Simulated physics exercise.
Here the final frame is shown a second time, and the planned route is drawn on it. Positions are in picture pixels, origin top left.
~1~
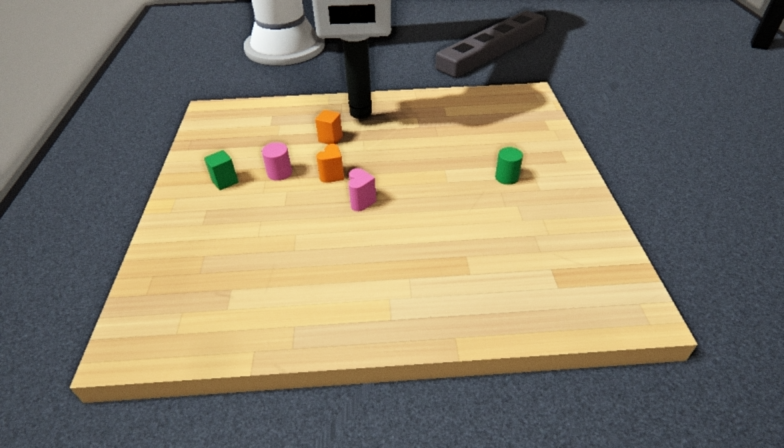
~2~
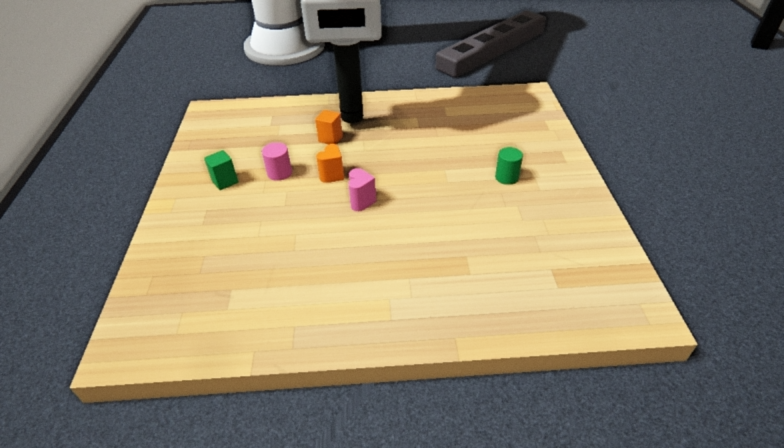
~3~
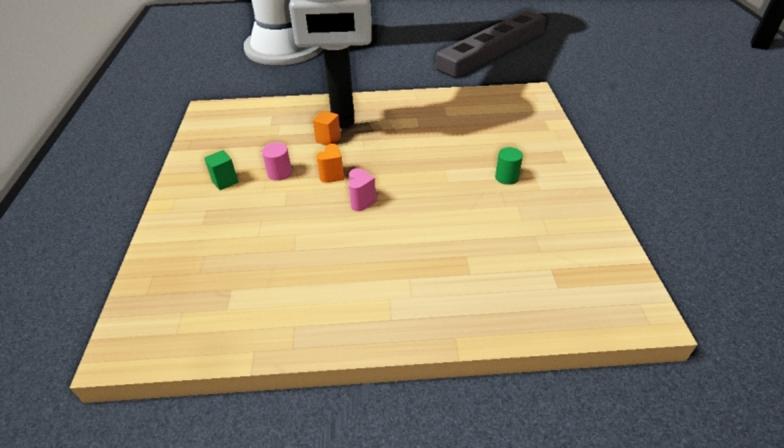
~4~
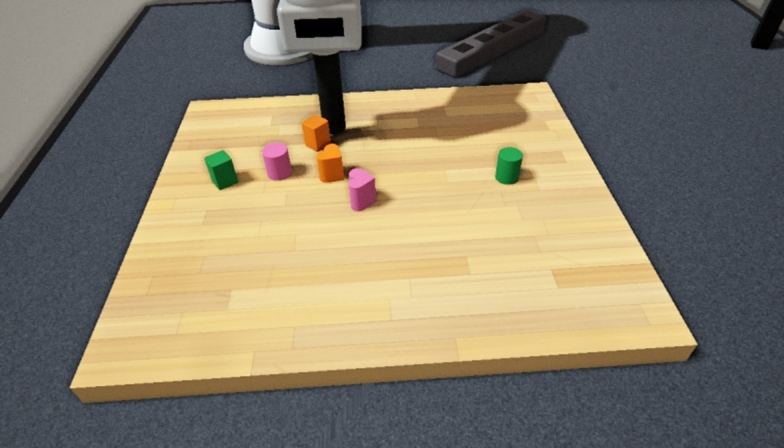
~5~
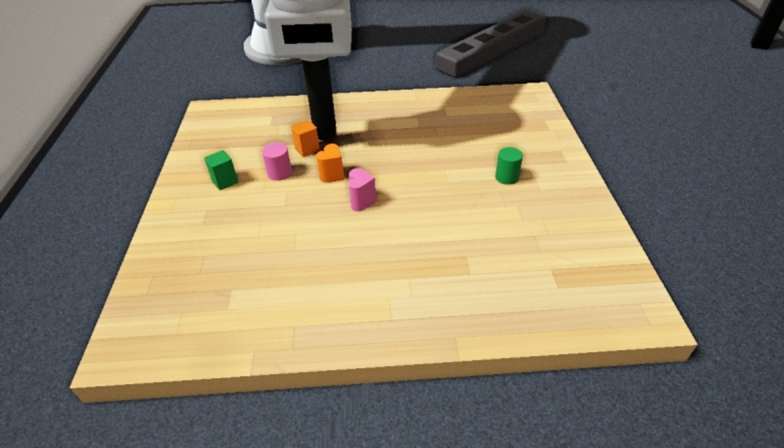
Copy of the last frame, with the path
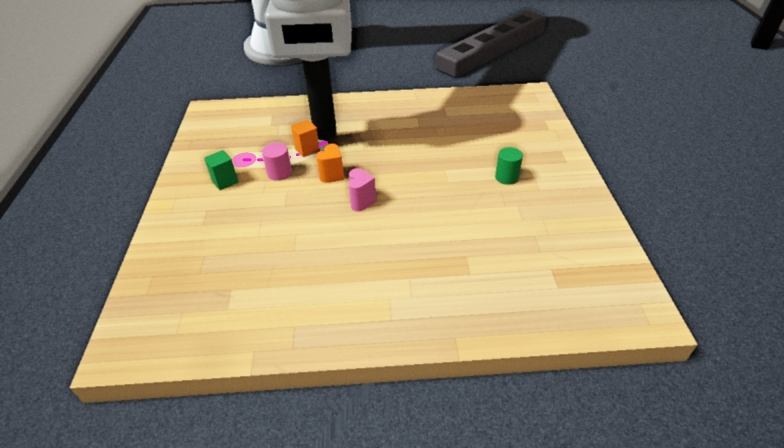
In the video, a robot arm's black rod moves left and toward the viewer over a wooden board of small colored blocks, meeting an orange four-sided block and pushing it slightly left, nearer the pink cylinder.
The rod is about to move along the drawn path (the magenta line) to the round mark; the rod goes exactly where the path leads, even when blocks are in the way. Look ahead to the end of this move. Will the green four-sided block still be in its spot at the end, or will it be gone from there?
When the path is over, the green four-sided block has left its spot.
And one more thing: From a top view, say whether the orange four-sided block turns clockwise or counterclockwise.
Looking from above, the answer is counterclockwise.
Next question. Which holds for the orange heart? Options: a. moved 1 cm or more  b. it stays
The correct letter is b.
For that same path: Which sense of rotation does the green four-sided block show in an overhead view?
It rotates counterclockwise.
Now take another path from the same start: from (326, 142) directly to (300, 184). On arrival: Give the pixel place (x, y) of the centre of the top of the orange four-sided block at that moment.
(290, 134)
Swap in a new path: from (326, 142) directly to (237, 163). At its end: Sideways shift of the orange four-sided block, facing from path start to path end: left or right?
Seen from start to end, it moves left.
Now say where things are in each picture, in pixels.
Lower end of the rod (361, 114), tops of blocks, green four-sided block (217, 158), pink cylinder (275, 149), orange four-sided block (328, 116), orange heart (330, 152), in the first frame.
Rod (352, 118), blocks as before, in the second frame.
Rod (344, 123), orange four-sided block (325, 117), in the third frame.
Rod (335, 128), orange four-sided block (315, 121), in the fourth frame.
Rod (325, 134), green four-sided block (217, 158), pink cylinder (275, 149), orange four-sided block (303, 126), orange heart (330, 152), in the fifth frame.
The drawn path runs from (326, 142) by way of (302, 153) and (273, 160) to (244, 160).
On the path given first. One third of the way, rod (300, 145); orange four-sided block (275, 136), turned 15° clockwise.
Two thirds of the way, rod (271, 152); pink cylinder (273, 151); orange four-sided block (245, 143).
At the end, rod (242, 152); green four-sided block (210, 161), turned 30° anticlockwise; pink cylinder (273, 151); orange four-sided block (217, 148), turned 35° anticlockwise; orange heart not moved.
